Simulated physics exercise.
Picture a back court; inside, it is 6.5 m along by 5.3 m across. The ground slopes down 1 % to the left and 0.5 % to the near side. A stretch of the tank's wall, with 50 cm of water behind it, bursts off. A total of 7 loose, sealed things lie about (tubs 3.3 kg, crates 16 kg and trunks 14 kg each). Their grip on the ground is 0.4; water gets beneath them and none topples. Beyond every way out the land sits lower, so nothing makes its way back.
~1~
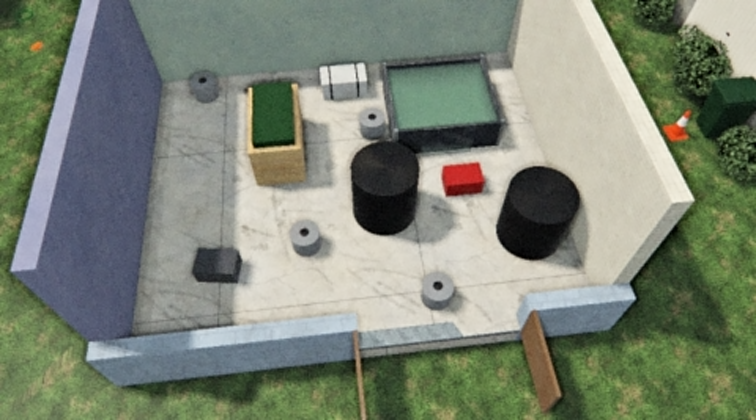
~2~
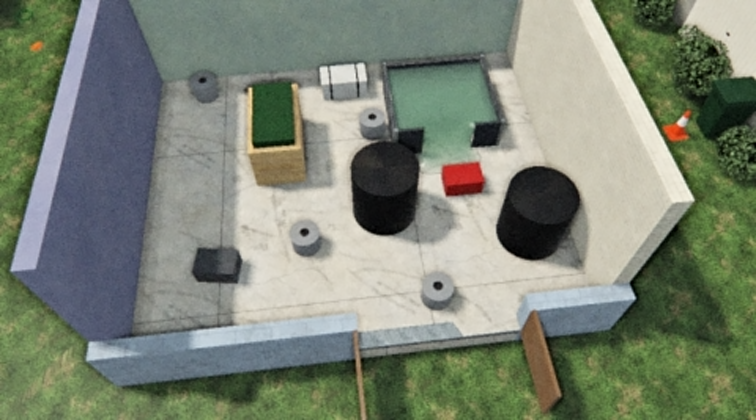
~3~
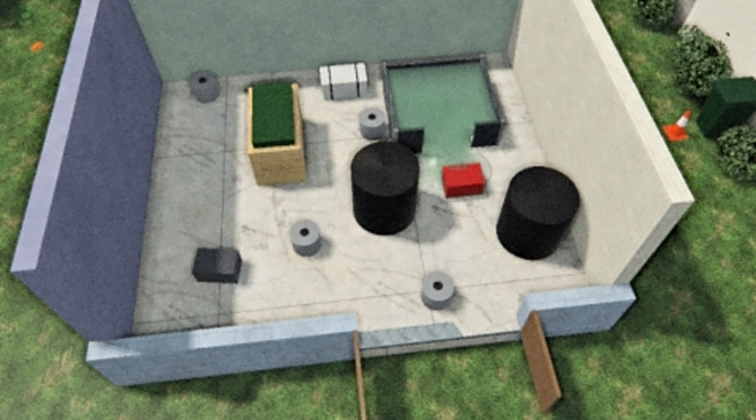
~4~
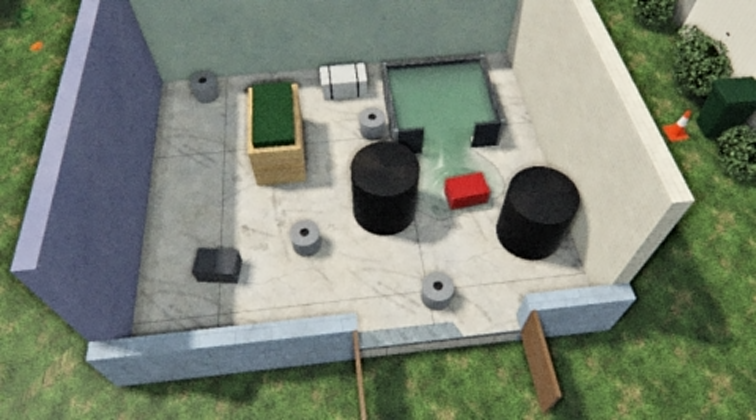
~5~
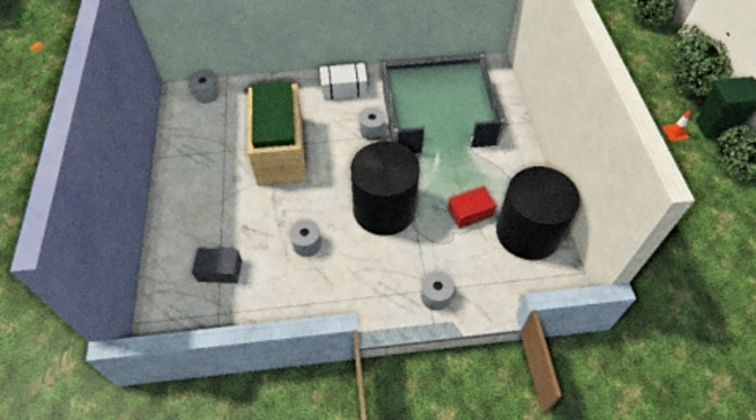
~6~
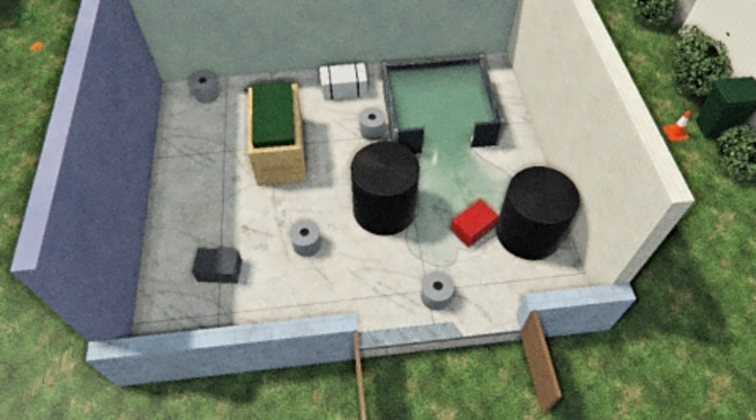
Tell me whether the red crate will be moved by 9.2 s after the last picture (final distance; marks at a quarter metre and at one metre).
Red crate winds up a long way off.
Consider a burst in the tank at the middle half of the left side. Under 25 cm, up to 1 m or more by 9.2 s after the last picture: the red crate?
So the red crate keeps its position.
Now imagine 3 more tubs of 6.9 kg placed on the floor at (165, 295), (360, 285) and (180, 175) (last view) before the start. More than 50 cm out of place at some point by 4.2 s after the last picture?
Result, in listed order: Not exceeded / not exceeded / not exceeded.
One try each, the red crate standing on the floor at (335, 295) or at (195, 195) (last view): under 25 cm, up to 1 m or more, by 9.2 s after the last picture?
Run one, it remains planted; run two, it remains planted.
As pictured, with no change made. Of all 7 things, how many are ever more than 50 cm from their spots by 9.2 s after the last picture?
The tally stands at 2.
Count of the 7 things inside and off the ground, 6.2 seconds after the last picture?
0 at that moment.
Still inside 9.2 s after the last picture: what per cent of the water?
Some 42 per cent remains.
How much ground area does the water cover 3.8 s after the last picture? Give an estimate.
Roughly 17 m2 of it is wet.
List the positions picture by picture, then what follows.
The first frame shows the red crate at (464, 174), on the bottom; water covers 2.6 m2; 0 of 7 have shifted.
The second frame shows the red crate at (464, 174) rests on the ground; 3.1 m2 under water; 0 of 7 have shifted.
The third frame shows the red crate at (464, 175) rests on the ground; 3.6 m2 under water; 0 of 7 have shifted.
The fourth frame shows the red crate at (468, 185) rests on the ground, 24 cm from its start; water covers 4.1 m2; 1 of 7 have shifted.
The fifth frame shows the red crate at (473, 202) rests on the ground, 55 cm from its start; 4.7 m2 under water; 1 of 7 have shifted.
The sixth frame shows the red crate at (476, 218) rests on the ground, 84 cm from its start; 5.3 m2 under water; 1 of 7 have shifted.
Then, 1.2 s after the last picture the red crate has gone out; 2 of 7 are out; 0 afloat.
Then, 3.8 s after the last picture the red crate has gone out; 2 of 7 are out; 0 afloat.
Then, 6.2 s after the last picture the red crate has gone out; 2 of 7 are out; 0 afloat.
Then, 9.2 s after the last picture the red crate has gone out; 2 of 7 are out; 0 afloat.
